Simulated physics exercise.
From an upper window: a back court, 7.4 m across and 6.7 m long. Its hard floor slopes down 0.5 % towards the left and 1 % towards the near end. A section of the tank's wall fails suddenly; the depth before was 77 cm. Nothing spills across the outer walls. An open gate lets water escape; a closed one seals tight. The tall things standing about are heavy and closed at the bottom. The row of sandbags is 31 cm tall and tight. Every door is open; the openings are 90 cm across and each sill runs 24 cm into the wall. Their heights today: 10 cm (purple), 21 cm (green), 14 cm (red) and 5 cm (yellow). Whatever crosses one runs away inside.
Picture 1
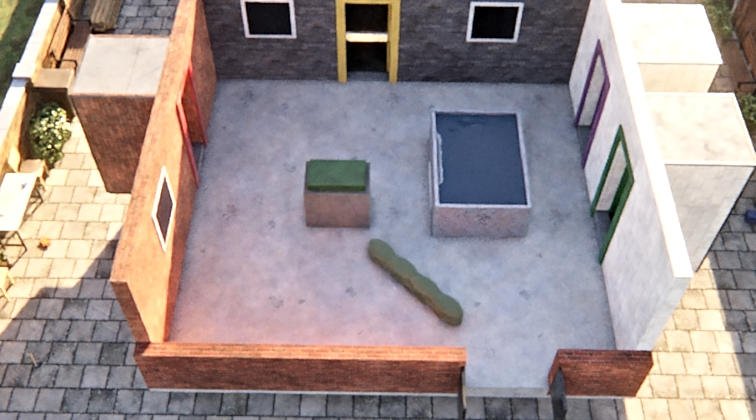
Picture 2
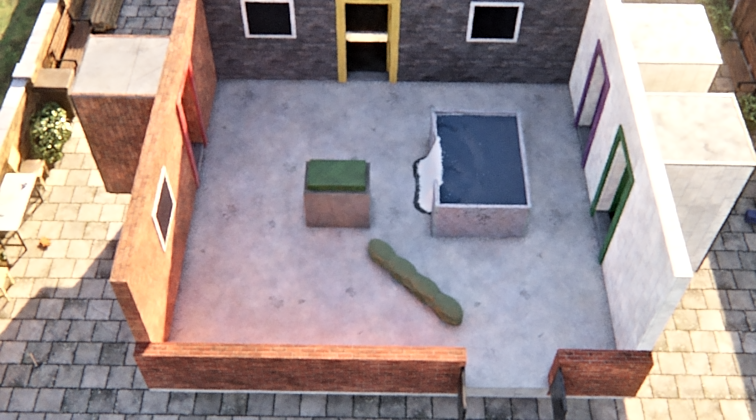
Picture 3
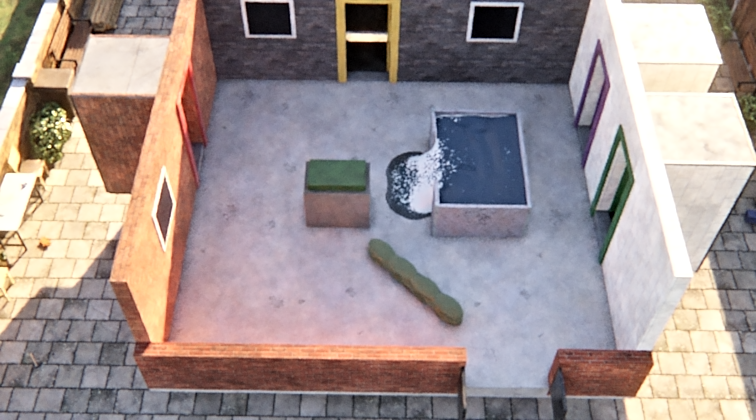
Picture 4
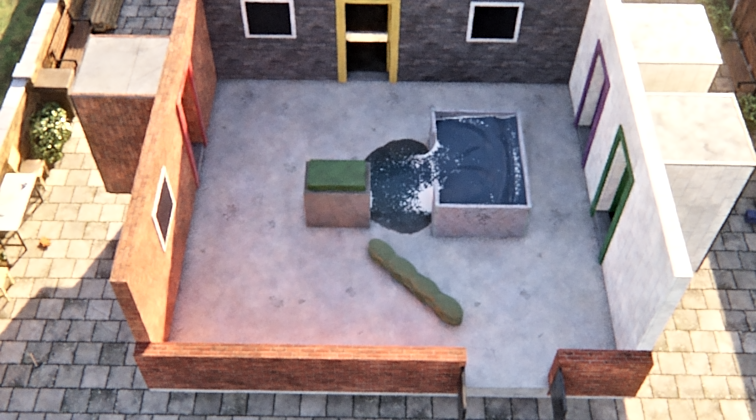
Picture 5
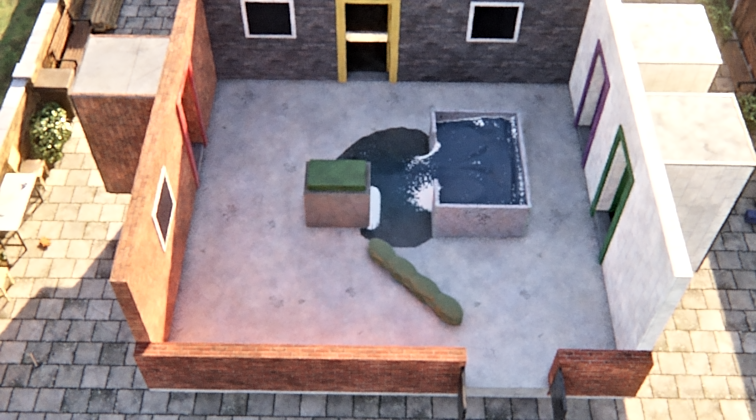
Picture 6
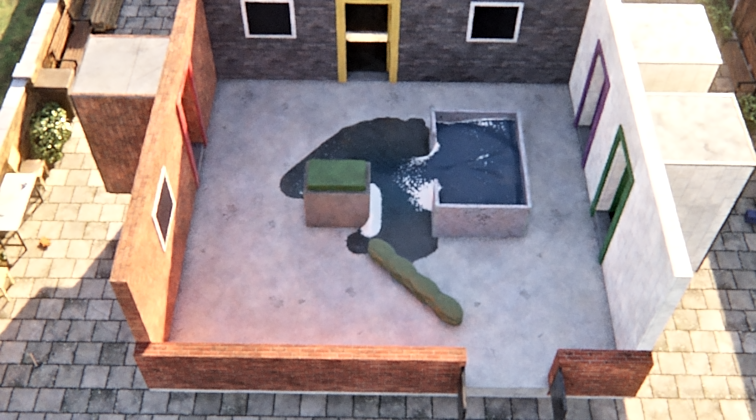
In this clip, dark water bursts from the left side of a raised tank in a walled courtyard, foaming at the gap, then spreads across the grey floor and around a green-topped block while the tank's level lowers.
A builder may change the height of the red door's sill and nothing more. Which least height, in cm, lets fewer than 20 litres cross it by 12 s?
Close to 24 cm is just enough.
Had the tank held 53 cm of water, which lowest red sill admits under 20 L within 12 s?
Some 15 cm.
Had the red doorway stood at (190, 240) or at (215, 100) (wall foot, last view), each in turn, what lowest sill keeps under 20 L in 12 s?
Roughly 5.5 and 22 cm.
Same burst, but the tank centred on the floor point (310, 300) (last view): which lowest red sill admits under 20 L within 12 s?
About 4.5 cm.
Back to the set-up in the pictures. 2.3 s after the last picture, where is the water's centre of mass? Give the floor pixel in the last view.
Around (370, 182).
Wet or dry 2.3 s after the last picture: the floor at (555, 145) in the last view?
It is dry.
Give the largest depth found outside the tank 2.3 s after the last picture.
About 32 cm.
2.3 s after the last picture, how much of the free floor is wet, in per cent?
About 55 per cent.
Then, 0.7 s after the last picture water covers 25 % of the floor, deepest (46 cm) near (379, 204); 20 cm at the red door, 4 litres in over its 14 cm sill.
Then, 2.3 s after the last picture water covers 55 % of the floor, deepest (32 cm) near (212, 111); 22 cm at the red door, 123 litres in over its 14 cm sill.
Then, 11.3 s after the last picture water covers 95 % of the floor, deepest (12 cm) near (164, 368); 7 cm at the red door, 156 litres in over its 14 cm sill.
At the red door as built, the water peaked near 27 cm, 1.5 s after the last picture.
With a sill of 20 cm, 51 litres would have come in within the 12 s; with 27 cm, 8 litres. So under 20 litres takes about 24 cm.
